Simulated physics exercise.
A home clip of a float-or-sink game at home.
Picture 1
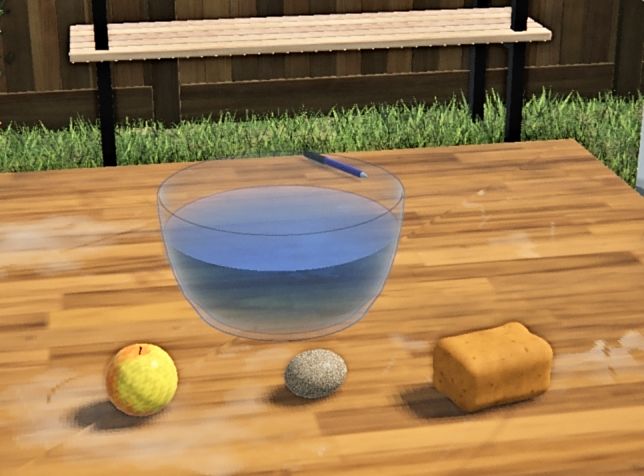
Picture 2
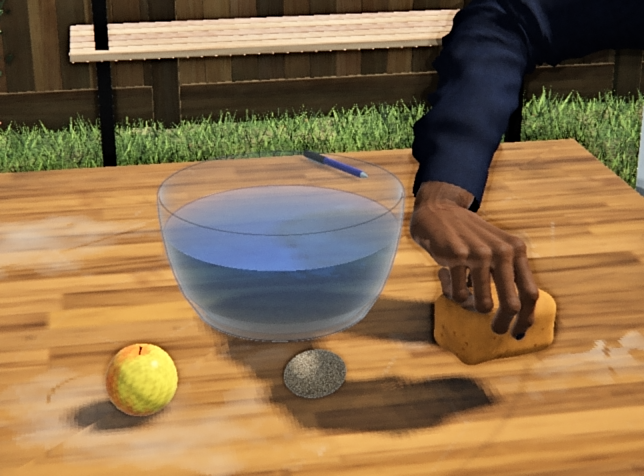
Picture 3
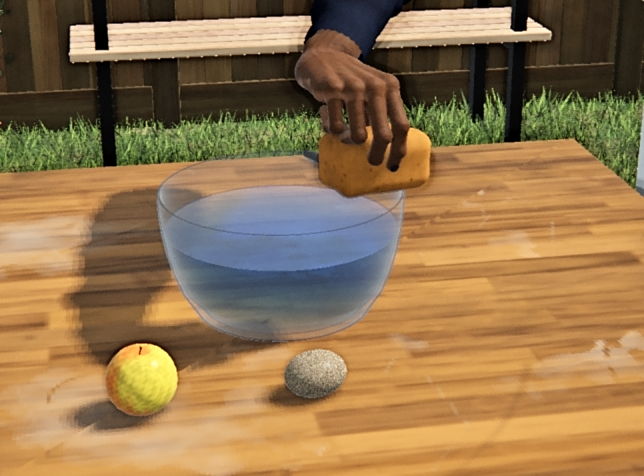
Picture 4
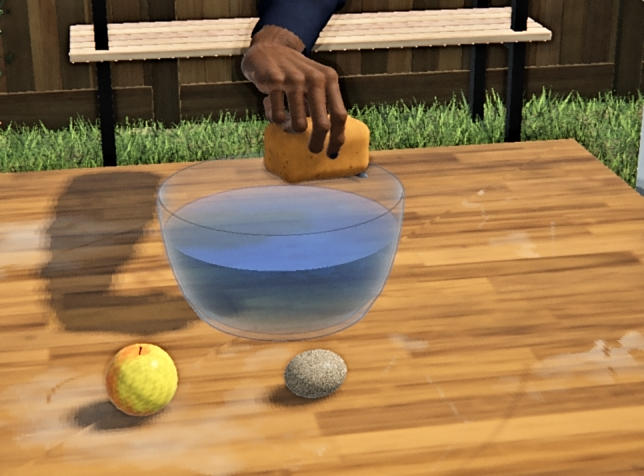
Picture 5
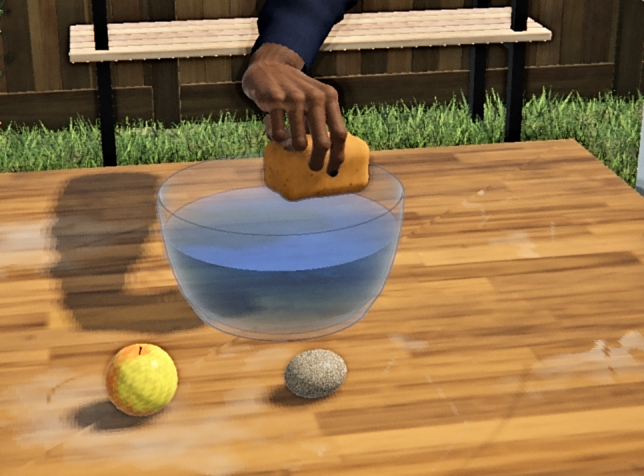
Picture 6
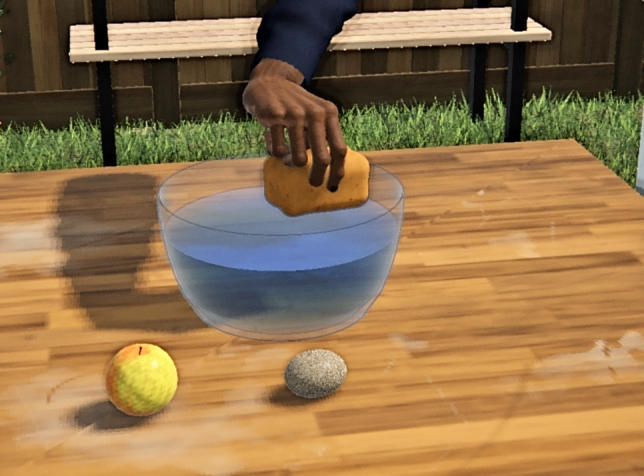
On a wooden table in a grassy, fenced yard with a pale bench behind, seen from slightly above by a still camera, a clear bowl of blue water stands near a blue stick. In front sit a yellow-red apple at left, a speckled grey stone and an orange-brown bread roll at right. A dark-sleeved hand grasps the roll, lifts it leftward over the bowl, and lowers it slightly toward the water.
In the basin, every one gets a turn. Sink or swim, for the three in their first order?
On the left it keeps up, in the middle it goes down, on the right it keeps up.
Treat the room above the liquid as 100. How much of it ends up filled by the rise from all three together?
16 in a hundred.
Soon after, the bread roll floats.
Later, the stone goes to the bottom.
In the end, the apple floats; afloat, apple and bread roll.
